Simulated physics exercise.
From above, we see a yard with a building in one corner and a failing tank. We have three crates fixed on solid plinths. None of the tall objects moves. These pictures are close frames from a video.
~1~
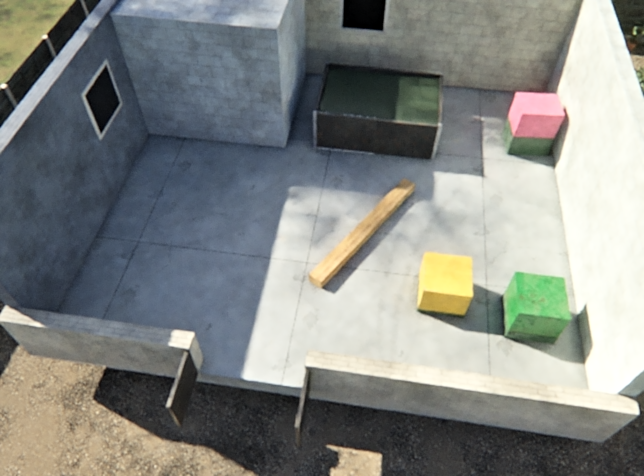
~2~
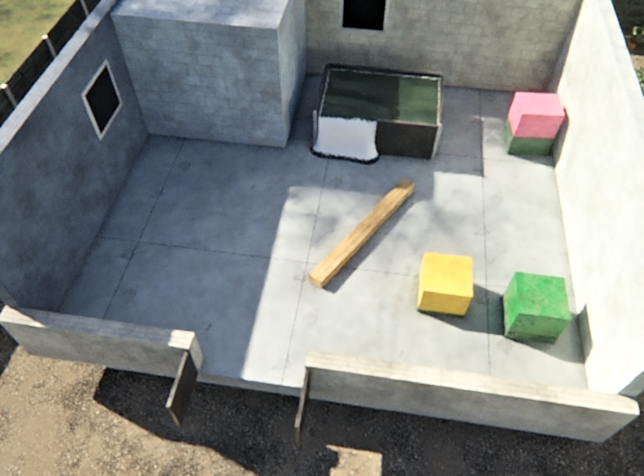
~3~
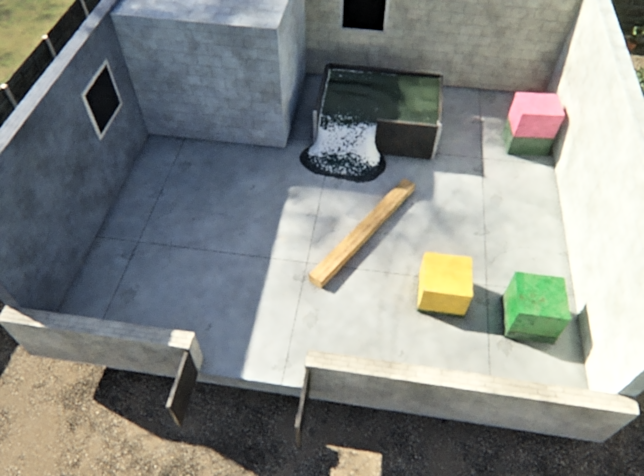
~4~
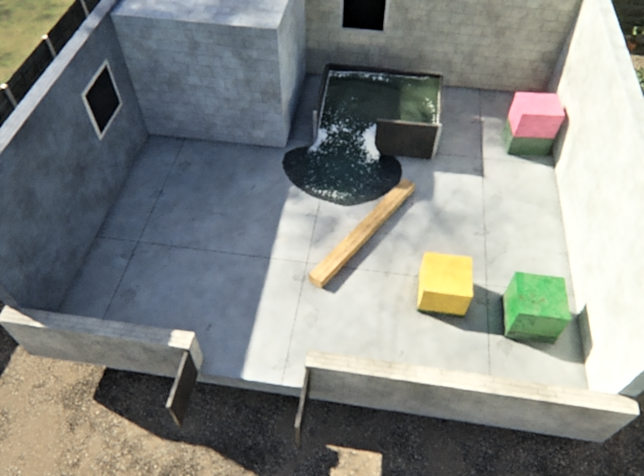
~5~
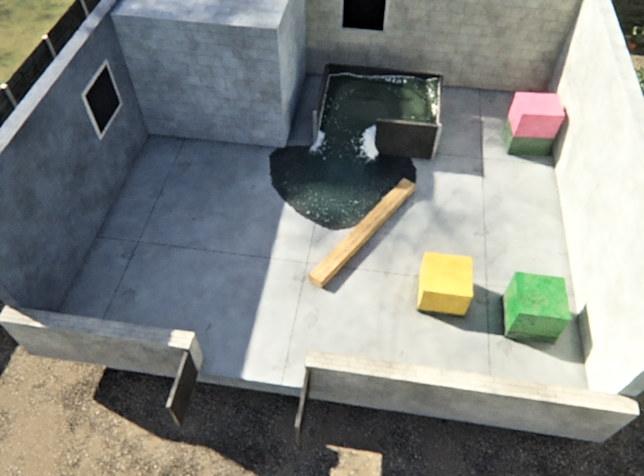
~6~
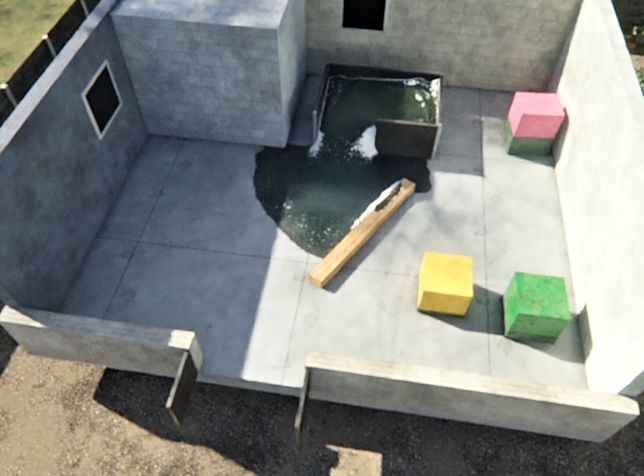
Dark water pours from a gap in the tank and spreads across the yard to a wooden beam.
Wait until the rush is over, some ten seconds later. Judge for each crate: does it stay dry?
One by one: The yellow crate will not even get damp, the pink crate will not even get damp, the green crate will not even get damp.
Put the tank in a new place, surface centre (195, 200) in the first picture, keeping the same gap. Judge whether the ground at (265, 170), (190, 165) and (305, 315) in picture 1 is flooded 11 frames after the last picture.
Taking the three spots in order: Bare, bare, swamped.
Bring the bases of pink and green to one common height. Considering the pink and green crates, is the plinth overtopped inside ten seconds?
Pink stays out of it; green stays out of it.
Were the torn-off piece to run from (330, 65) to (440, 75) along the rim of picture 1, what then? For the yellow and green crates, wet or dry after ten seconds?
Yellow gets drenched; green stays untouched.
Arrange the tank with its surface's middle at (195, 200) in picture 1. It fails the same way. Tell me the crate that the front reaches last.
My pick is the crate marked pink.
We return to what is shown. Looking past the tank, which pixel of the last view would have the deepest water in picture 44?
My best guess is roughly (147, 139).
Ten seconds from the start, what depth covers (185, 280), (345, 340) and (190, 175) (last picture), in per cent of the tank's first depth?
8, 2, 12 %.
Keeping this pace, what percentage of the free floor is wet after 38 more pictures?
Share estimate: About 50 per cent.
A moment on, water covers 25 % of the floor; the yellow crate not reached, the pink crate not reached, the green crate not reached.
Next, water covers 45 % of the floor; the yellow crate not reached, the pink crate not reached, the green crate not reached.
Then, water covers 45 % of the floor; the yellow crate water round its plinth, the pink crate not reached, the green crate not reached.
Later, water covers 50 % of the floor; the yellow crate water round its plinth, the pink crate not reached, the green crate not reached.
In the end, water covers 55 % of the floor; the yellow crate stayed above the water, the pink crate stayed above the water, the green crate stayed above the water.
